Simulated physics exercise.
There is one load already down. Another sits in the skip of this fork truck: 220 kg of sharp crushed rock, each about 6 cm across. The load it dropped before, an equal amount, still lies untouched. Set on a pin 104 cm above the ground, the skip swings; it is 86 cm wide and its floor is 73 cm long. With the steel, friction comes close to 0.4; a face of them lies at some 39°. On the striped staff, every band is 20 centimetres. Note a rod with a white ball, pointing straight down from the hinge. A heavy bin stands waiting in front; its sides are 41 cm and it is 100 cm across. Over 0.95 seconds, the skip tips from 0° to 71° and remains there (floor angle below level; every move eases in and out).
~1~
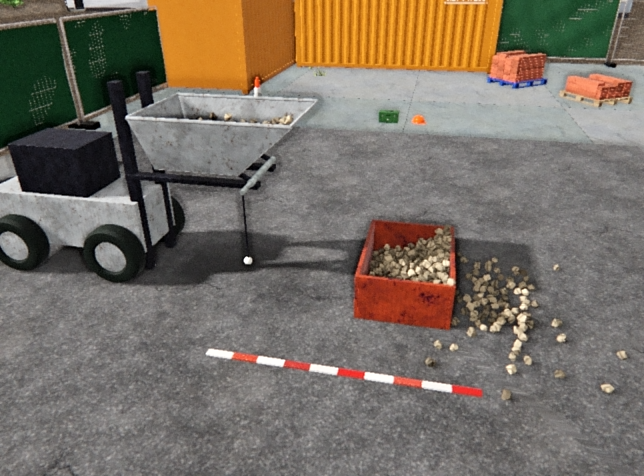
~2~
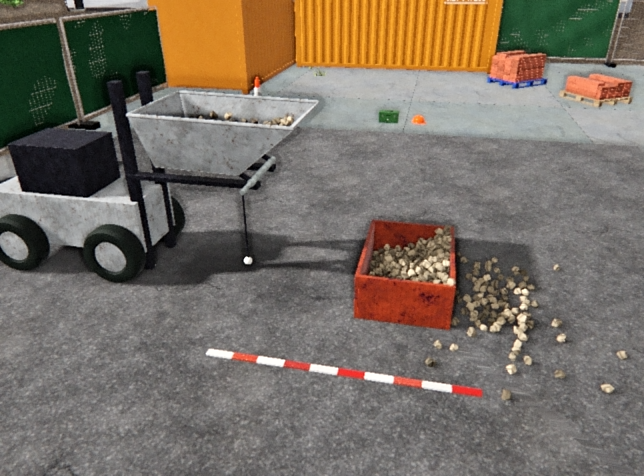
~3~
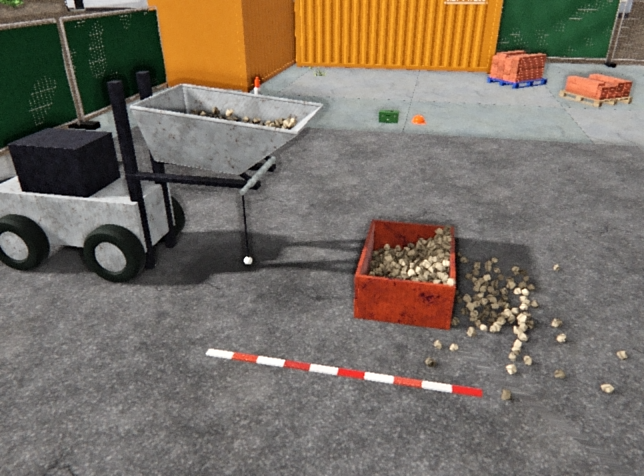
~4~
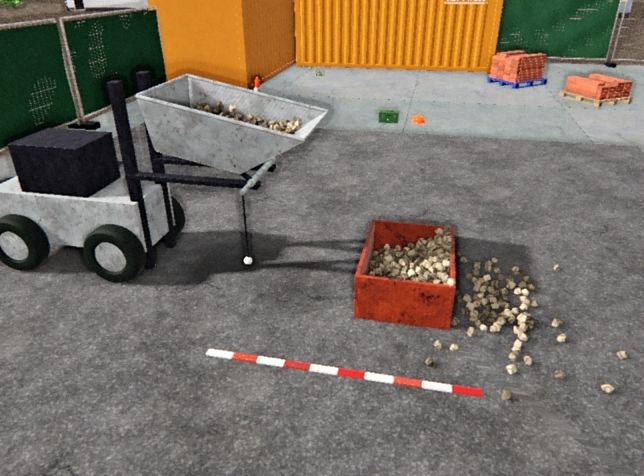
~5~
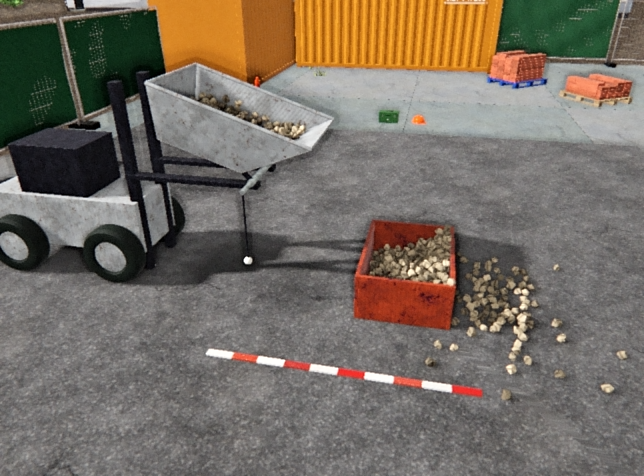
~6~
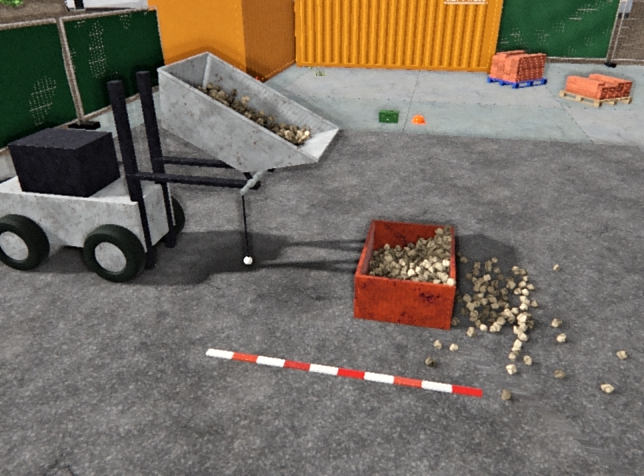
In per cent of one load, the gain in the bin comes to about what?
About 74 out of 100.
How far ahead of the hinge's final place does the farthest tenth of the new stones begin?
It comes to around 130 centimetres.
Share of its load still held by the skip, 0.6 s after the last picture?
Held: Around 90 % of the load.
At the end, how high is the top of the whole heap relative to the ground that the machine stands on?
It reaches near 50 cm up from the ground.
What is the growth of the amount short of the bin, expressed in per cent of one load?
Close to 20 parts in a hundred.
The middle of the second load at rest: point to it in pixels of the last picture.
They settle centred around (382, 264).
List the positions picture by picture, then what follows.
In the first picture, the skip is at 0°, its lip at (291, 128); the top of the load is at (281, 123). The earlier load is highest near (447, 250), 41 cm above ground level, 84 % in the bin, 16 % beside or beyond the bin.
In the second picture, the skip is at 1°, its lip at (293, 129); the top of the load is at (256, 121).
In the third picture, the skip is at 5°, its lip at (298, 133); the top of the load is at (203, 117).
In the fourth picture, lip at (304, 140), floor tilted 11°, highest stones at (200, 110).
In the fifth picture, lip at (311, 149), floor tilted 19°, highest stones at (200, 101).
In the sixth picture, lip at (317, 161), floor tilted 27°, highest stones at (204, 92).
Then, 0.3 s after the last picture the floor is at 60°; in per cent of one load, 100 in the skip, 84 in the bin, 16 beside or beyond the bin; the foremost stones are at (564, 326).
Then, 0.6 s after the last picture the floor is at 71°; in per cent of one load, 92 in the skip, 8 short of the bin, 84 in the bin, 16 beside or beyond the bin; the foremost stones are at (564, 326).
Then, 1.0 s after the last picture the floor is at 71°; in per cent of one load, 31 in the skip, 23 short of the bin, 129 in the bin, 18 beside or beyond the bin; the foremost stones are at (564, 326).
Then, 3.4 s after the last picture the floor is at 71°; in per cent of one load, 0 in the skip, 22 short of the bin, 158 in the bin, 19 beside or beyond the bin; the foremost stones are at (564, 326). Net gain in the bin, 74.
